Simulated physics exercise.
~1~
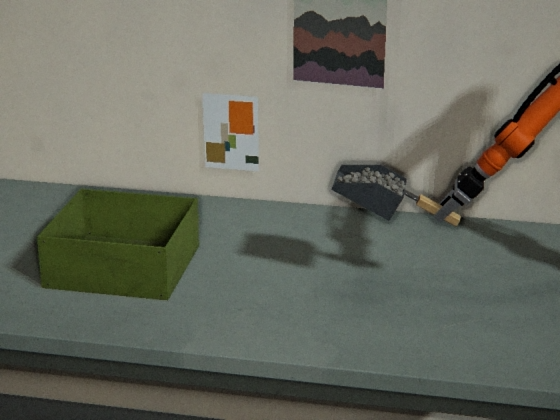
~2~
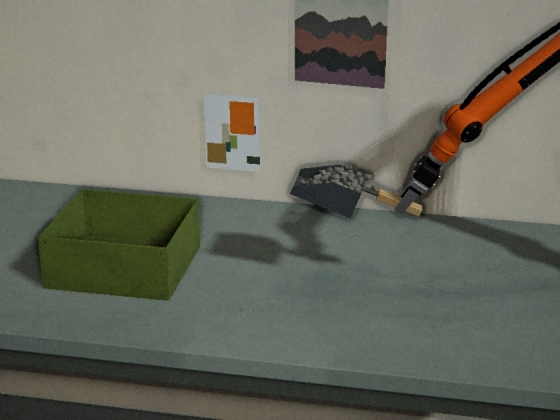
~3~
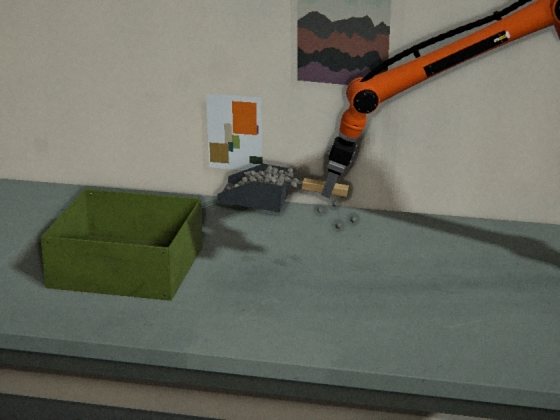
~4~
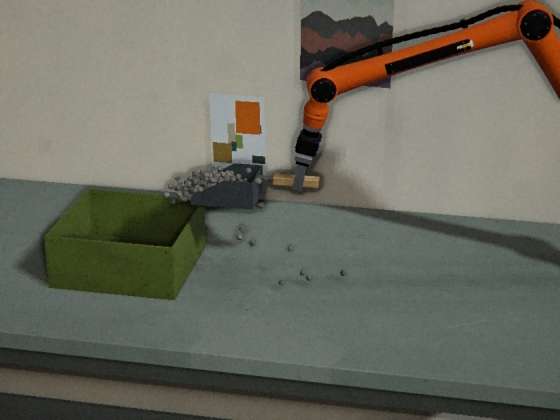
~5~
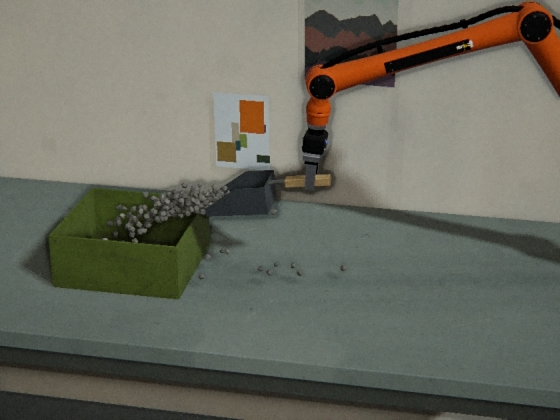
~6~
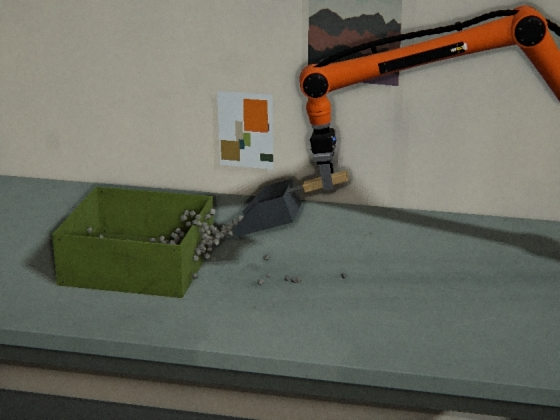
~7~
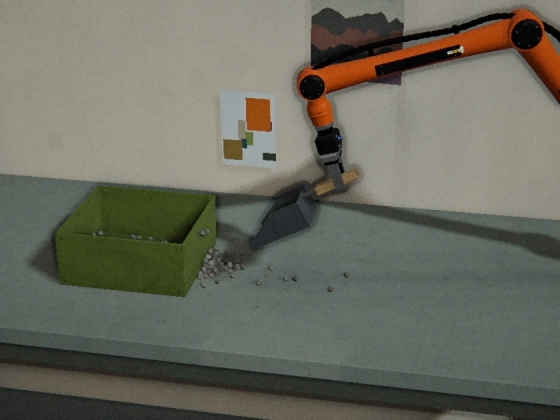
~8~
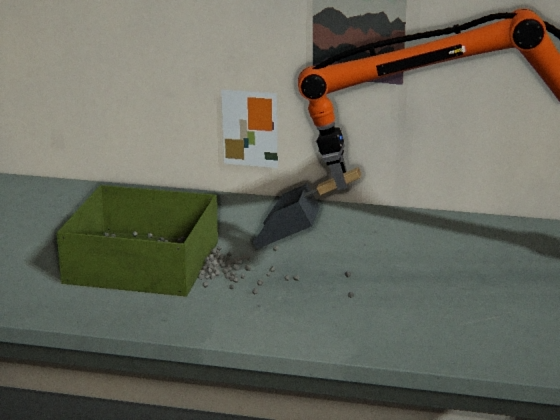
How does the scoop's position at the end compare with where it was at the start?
At the start the scoop was held farther to the right, well away from the green box. By the end it was farther left and a little lower, just to the right of the box with its front tipped down.
